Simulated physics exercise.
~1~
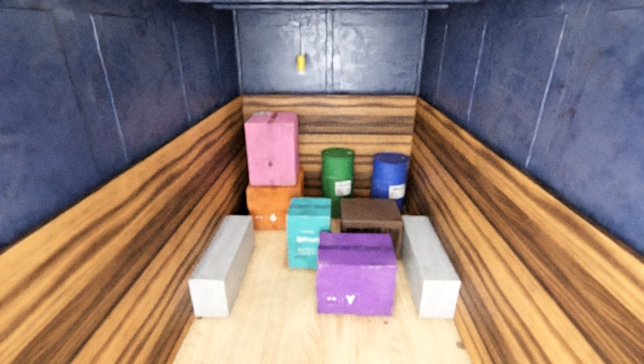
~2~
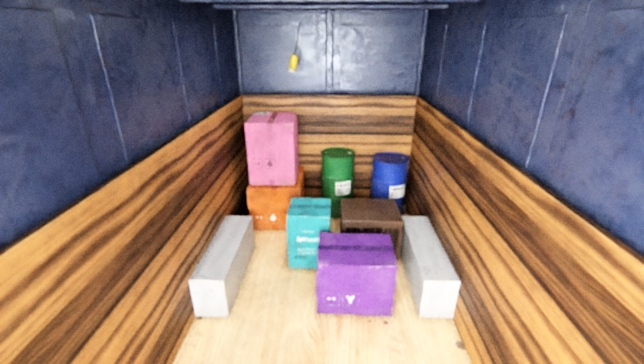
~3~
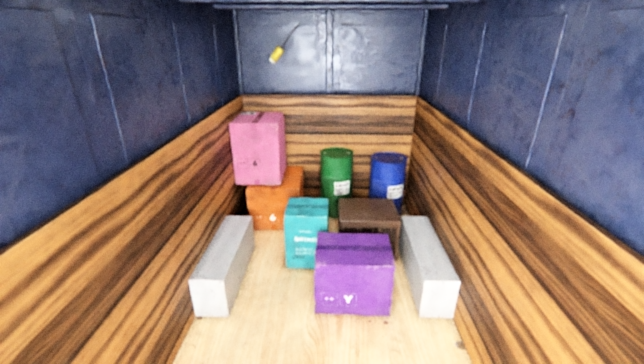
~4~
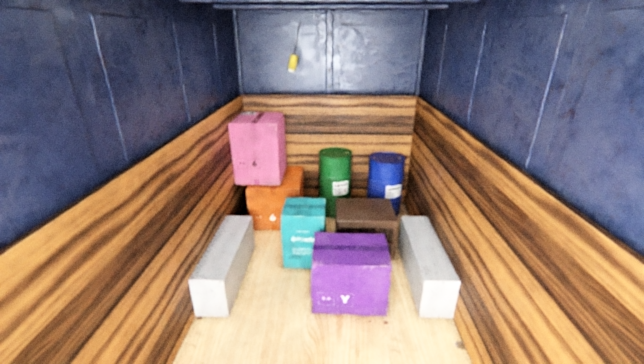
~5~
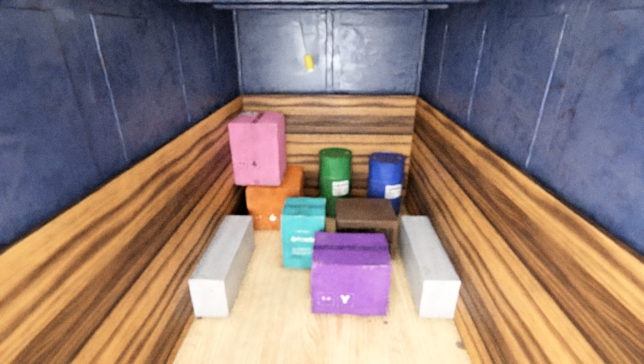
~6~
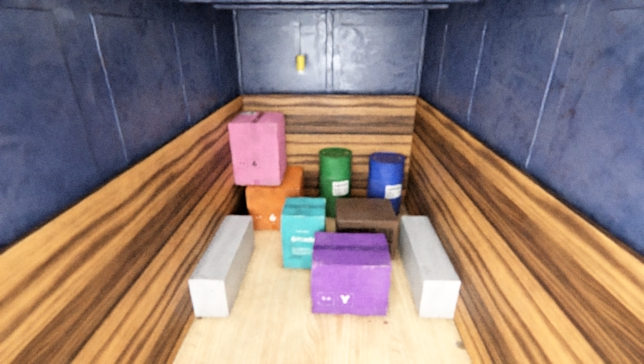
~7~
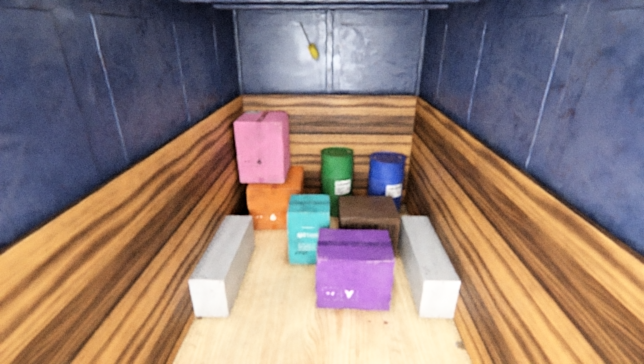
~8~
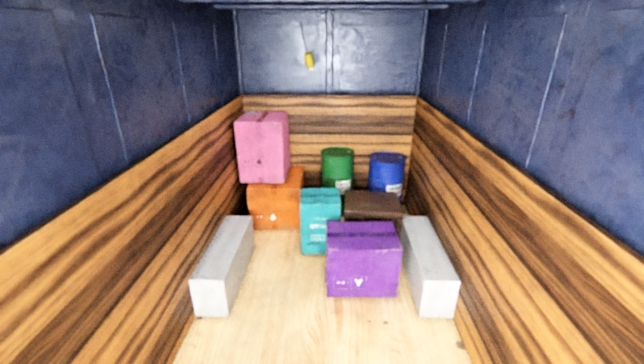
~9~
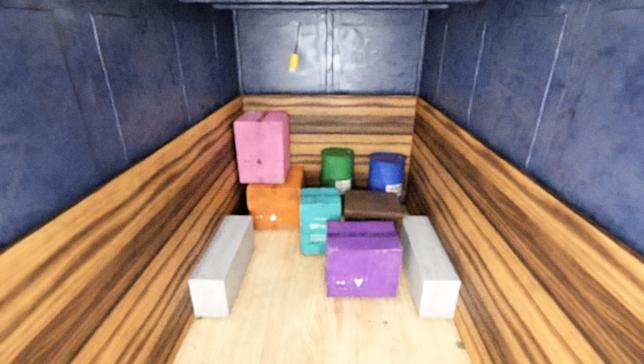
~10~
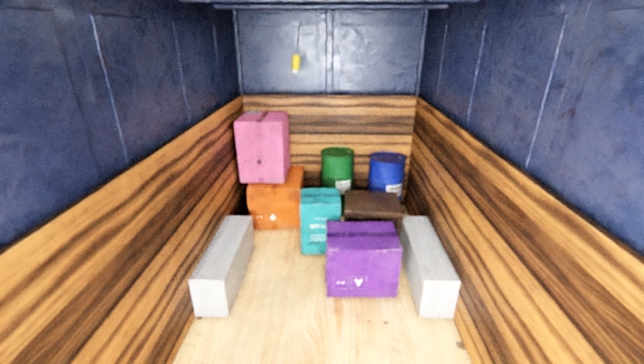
A van's load bay holds boxes and drums that shift slightly left, then forwards and right.
